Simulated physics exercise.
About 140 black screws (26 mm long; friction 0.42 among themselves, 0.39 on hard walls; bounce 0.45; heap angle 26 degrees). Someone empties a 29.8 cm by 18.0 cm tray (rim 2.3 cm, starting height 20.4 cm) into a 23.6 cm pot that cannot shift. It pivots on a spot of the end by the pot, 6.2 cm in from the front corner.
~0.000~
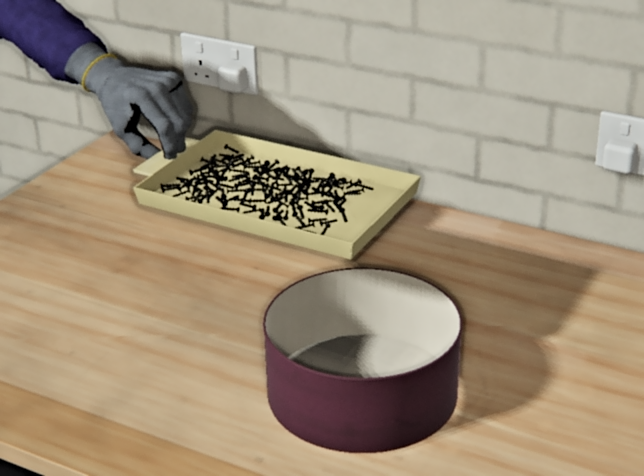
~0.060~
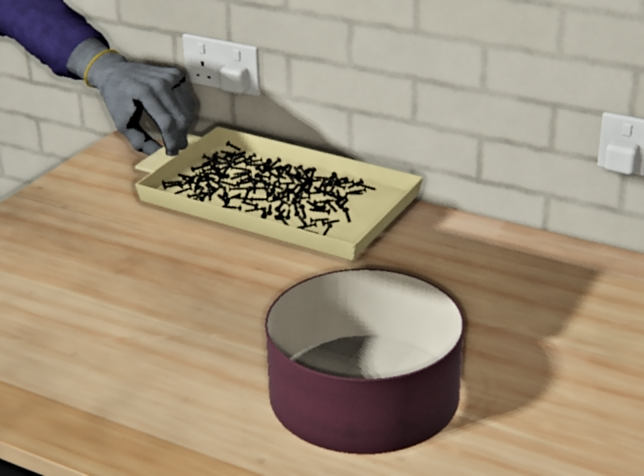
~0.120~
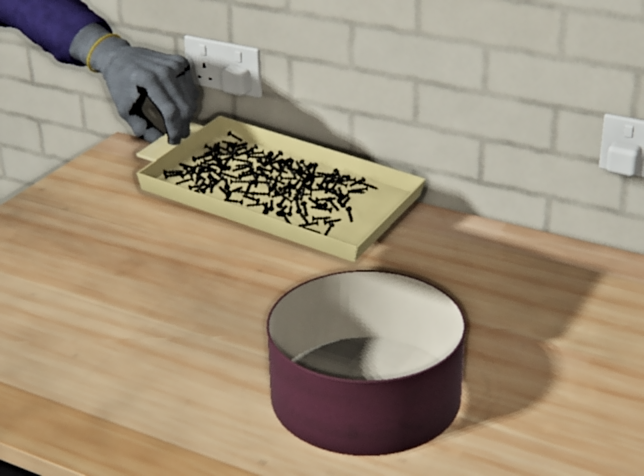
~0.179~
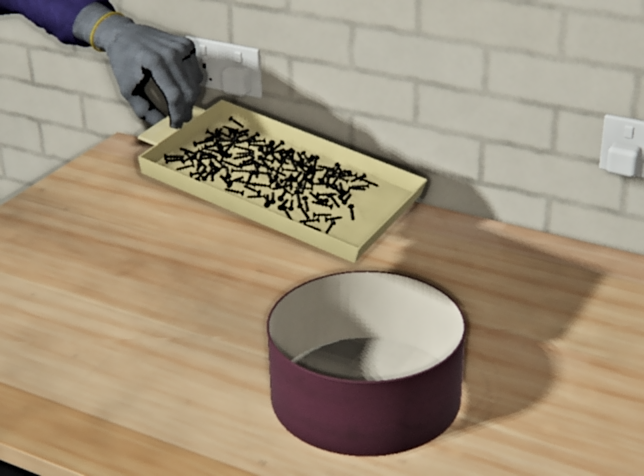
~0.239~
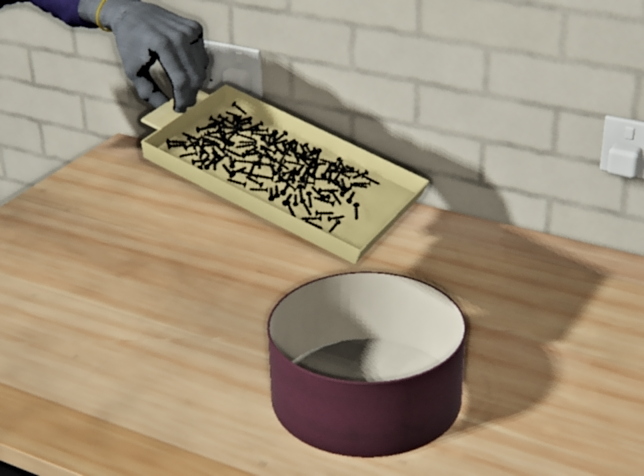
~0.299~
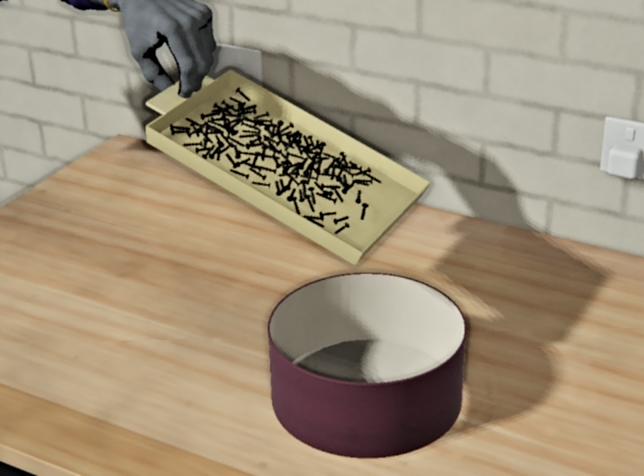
At the start, a gray-gloved hand grips the left end of a pale yellow tray of small black screws, lying flat on a wooden counter behind a maroon pot. The hand then raises that end steadily, tilting the tray down toward the right, while the screws shift slightly and the pot stays still.
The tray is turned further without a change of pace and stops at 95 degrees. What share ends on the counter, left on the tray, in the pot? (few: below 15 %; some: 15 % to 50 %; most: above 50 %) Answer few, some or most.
On the counter: Some; left on the tray: Few; in the pot: Most.
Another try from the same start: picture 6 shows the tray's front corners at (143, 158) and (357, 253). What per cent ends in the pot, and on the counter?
Pot 100, counter 0.
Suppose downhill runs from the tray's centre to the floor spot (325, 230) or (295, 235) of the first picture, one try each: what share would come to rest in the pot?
Some 100 and 100 per cent.
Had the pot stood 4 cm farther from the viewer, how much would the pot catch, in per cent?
In that case some 85 per cent.
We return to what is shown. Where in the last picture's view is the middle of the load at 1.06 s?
Around (402, 226).
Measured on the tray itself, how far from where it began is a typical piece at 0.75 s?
Roughly 15 cm.
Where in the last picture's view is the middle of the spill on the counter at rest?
At about (473, 344).
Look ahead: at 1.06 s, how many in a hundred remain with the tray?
Roughly 70 per cent.
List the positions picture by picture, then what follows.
The first frame shows tray tilt 0 degrees, front corners at (138, 187) and (350, 241); middle of the pieces at (275, 188); pot at (362, 319).
The second frame shows tray tilt 1 degrees, front corners at (140, 184) and (353, 243); middle of the pieces at (277, 187).
The third frame shows tray tilt 5 degrees, front corners at (142, 173) and (355, 245), lowest corner right front; middle of the pieces at (278, 182).
The fourth frame shows tray tilt 9 degrees, front corners at (143, 157) and (357, 246), lowest corner right front; middle of the pieces at (280, 173).
The fifth frame shows tray tilt 14 degrees, front corners at (146, 141) and (359, 248), lowest corner right front; middle of the pieces at (282, 165).
The sixth frame shows tray tilt 19 degrees, front corners at (151, 127) and (360, 250), lowest corner right front; middle of the pieces at (286, 158); pot at (367, 324). The tray's pace is about 80 degrees a second.
Then, at 0.75 s, tilt 55 degrees; the tray holds 100 %, the pot 0 %.
Then, at 1.06 s, tilt 80 degrees; the tray holds 70 %, the pot 20 %.
Then, at 1.46 s, tilt 95 degrees; the tray holds 25 %, the pot 45 %.
By 2.5 s all is still; counter 25 %, tray 0 %, pot 75 %.
